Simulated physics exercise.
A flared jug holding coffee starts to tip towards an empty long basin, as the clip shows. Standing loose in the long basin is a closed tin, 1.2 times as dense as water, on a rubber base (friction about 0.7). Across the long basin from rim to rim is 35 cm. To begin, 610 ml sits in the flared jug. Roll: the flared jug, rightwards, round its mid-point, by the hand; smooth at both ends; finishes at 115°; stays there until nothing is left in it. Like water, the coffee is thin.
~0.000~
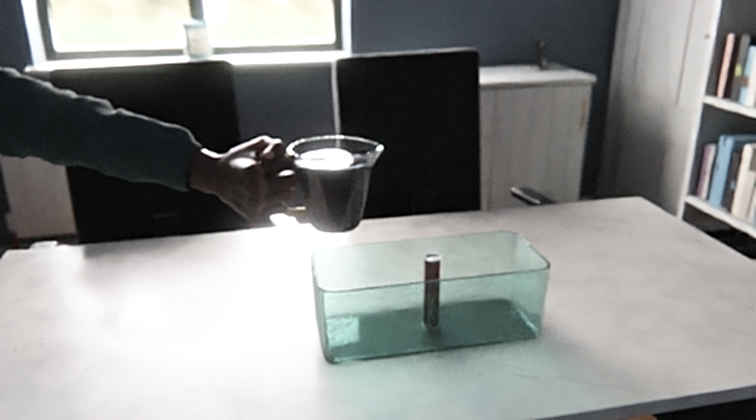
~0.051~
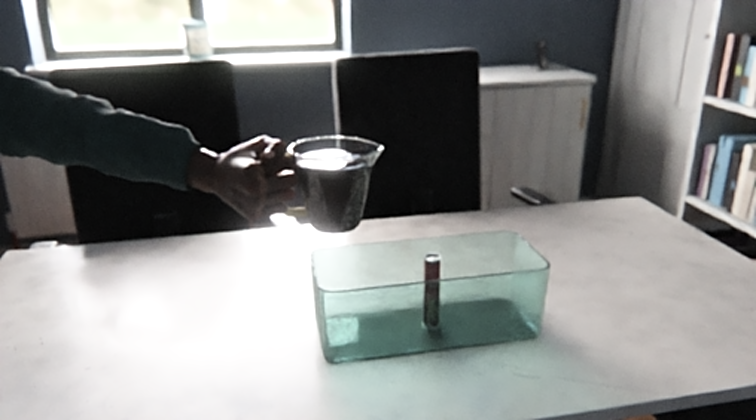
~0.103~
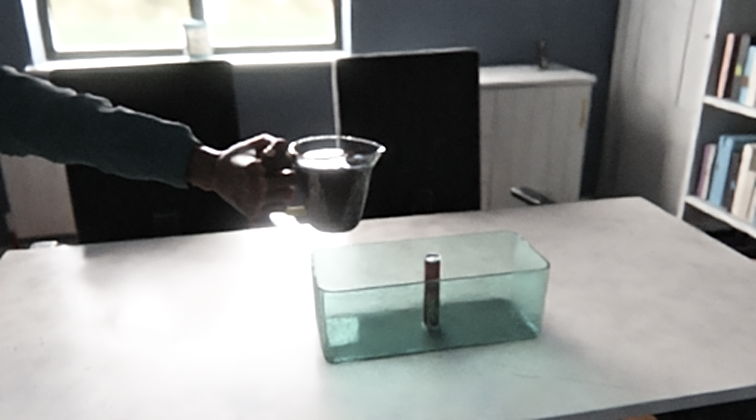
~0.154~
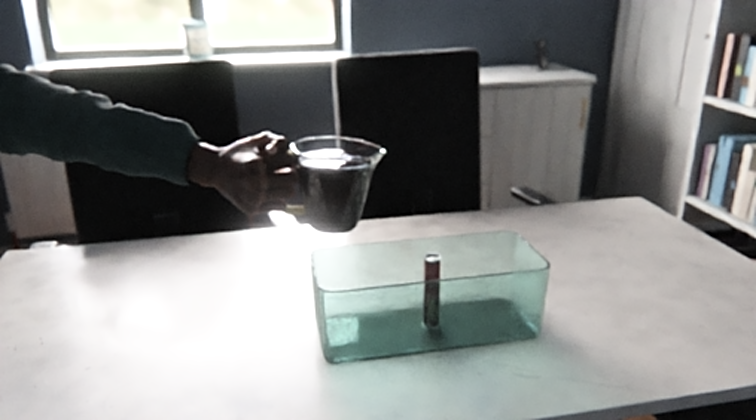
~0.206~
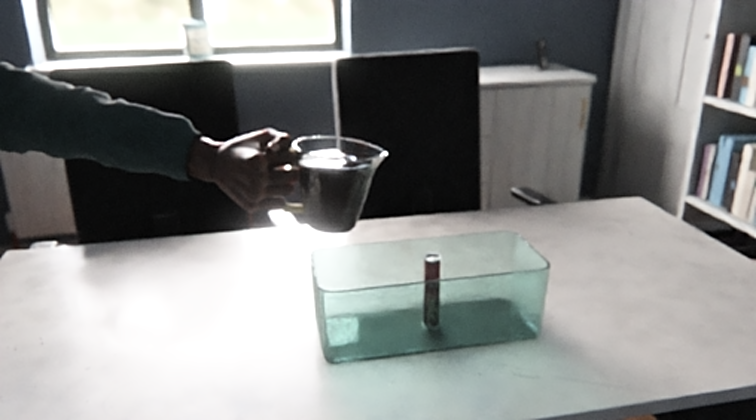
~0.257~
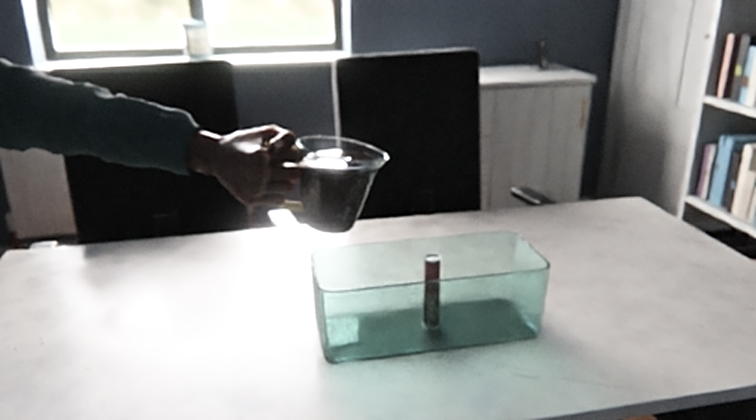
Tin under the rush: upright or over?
It ends up tipped over.
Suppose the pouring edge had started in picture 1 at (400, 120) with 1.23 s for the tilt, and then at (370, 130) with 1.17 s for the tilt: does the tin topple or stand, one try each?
Run one: It tumbles. Run two: It tumbles.
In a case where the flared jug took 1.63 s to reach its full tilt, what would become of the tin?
Result: Tin tipped over.
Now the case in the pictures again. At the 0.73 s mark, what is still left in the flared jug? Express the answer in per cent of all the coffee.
Portion remaining: Approx. 68 per cent.
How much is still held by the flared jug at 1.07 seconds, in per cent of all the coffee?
9 per cent or thereabouts.
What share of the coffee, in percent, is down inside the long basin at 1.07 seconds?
Roughly 82 percent of it.
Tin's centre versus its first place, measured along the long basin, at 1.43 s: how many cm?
Near 9 cm of travel.
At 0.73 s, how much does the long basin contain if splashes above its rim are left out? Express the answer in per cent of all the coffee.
About 10 per cent.
Then, 0.73 s in, the tilt is 67° and 68 per cent is still to pour; the tin stands where it began.
Then, 1.07 s in, the tilt is 105° and 9 per cent is still to pour; the tin leans 20°.
Then, 1.43 s in, the tilt is 115° and 0 per cent is still to pour; the tin lies on its side.
Then, 1.82 s in, the tilt is 115° and 0 per cent is still to pour; the tin lies on its side.
Finally, the tin lies on its side.
